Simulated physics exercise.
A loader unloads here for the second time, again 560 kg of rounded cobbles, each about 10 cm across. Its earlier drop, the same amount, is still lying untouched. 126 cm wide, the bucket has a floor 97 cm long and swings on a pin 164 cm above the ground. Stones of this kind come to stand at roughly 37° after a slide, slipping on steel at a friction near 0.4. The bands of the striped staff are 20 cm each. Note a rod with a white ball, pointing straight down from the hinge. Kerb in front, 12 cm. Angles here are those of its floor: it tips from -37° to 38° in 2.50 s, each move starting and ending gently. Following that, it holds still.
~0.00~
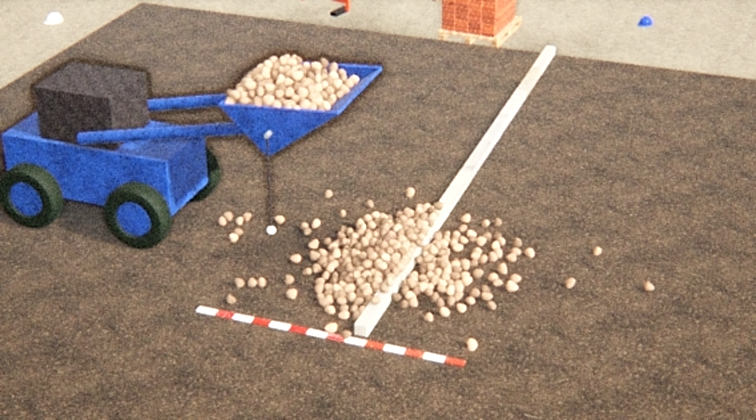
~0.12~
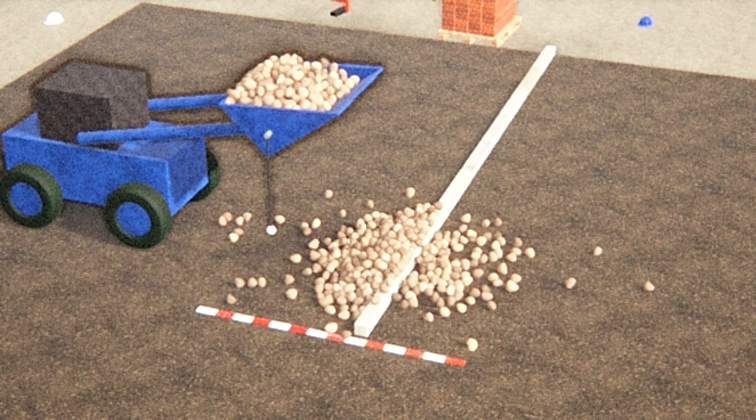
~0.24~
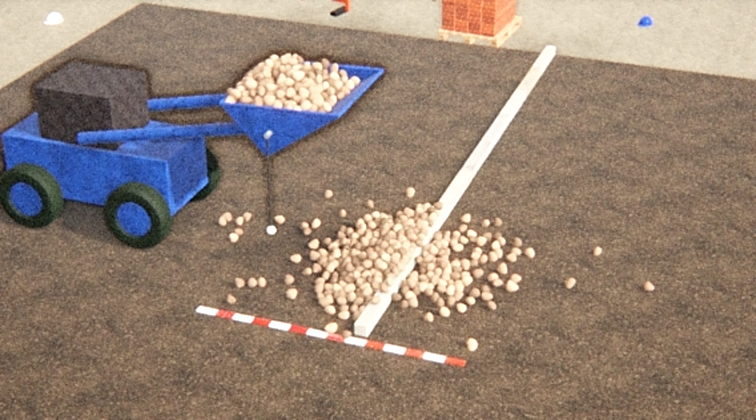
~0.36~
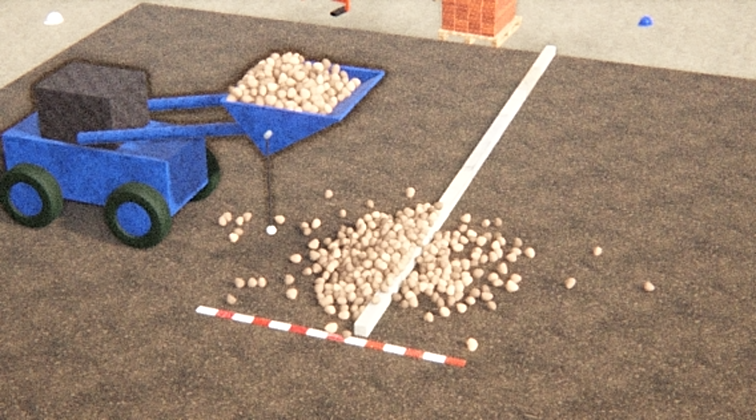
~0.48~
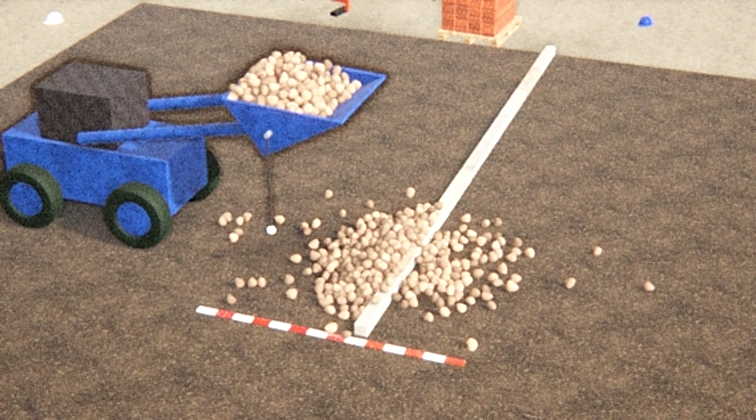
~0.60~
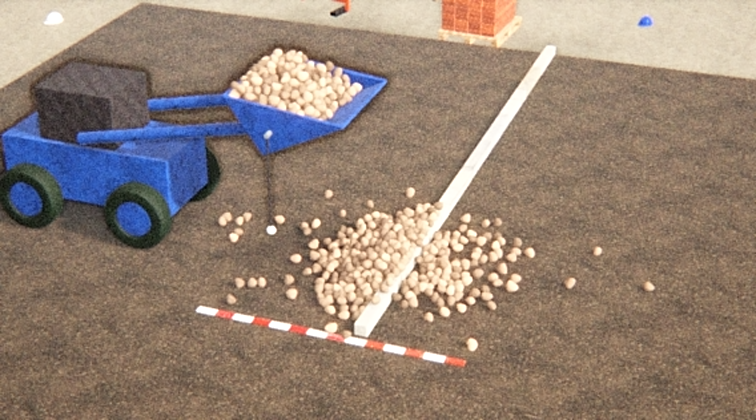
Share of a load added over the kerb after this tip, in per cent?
Some 39 %.
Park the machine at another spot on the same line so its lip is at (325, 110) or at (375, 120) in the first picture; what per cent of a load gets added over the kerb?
Near 20 per cent from the first place, 90 from the second.
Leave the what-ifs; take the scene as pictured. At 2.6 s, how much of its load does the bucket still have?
Roughly 15 per cent of its load.
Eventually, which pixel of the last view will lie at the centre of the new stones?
Their middle rests near (396, 247).
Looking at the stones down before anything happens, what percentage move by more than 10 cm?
I'd put it at about 15 per cent.
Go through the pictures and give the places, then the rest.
In the first frame, lip at (338, 114), floor tilted -37°, highest stones at (289, 65). The earlier load is highest near (389, 243), 26 cm above ground level, 75 % on this side of the kerb, 26 % over the kerb.
In the second frame, lip at (338, 114), floor tilted -36°, highest stones at (290, 65); the stones move at 0.0 m/s on average.
In the third frame, lip at (339, 116), floor tilted -35°, highest stones at (285, 65); the stones move at 0.1 m/s on average.
In the fourth frame, the bucket is at -33°, its lip at (340, 119); the top of the load is at (280, 65); the stones move at 0.1 m/s on average.
In the fifth frame, lip at (341, 123), floor tilted -30°, highest stones at (281, 64); the stones move at 0.1 m/s on average.
In the sixth frame, lip at (342, 128), floor tilted -26°, highest stones at (279, 63); the stones move at 0.1 m/s on average.
After 1.9 s the floor is at 26°; in per cent of one load, 89 in the bucket, 87 on this side of the kerb, 26 over the kerb; the foremost stones are at (543, 285).
After 2.6 s the floor is at 38°; in per cent of one load, 13 in the bucket, 147 on this side of the kerb, 41 over the kerb; the foremost stones are at (543, 285).
After 3.0 s the floor is at 38°; in per cent of one load, 0 in the bucket, 145 on this side of the kerb, 56 over the kerb; the foremost stones are at (543, 285).
After 5.8 s the floor is at 38°; in per cent of one load, 0 in the bucket, 136 on this side of the kerb, 65 over the kerb; the foremost stones are at (552, 270). Net gain over the kerb, 39.
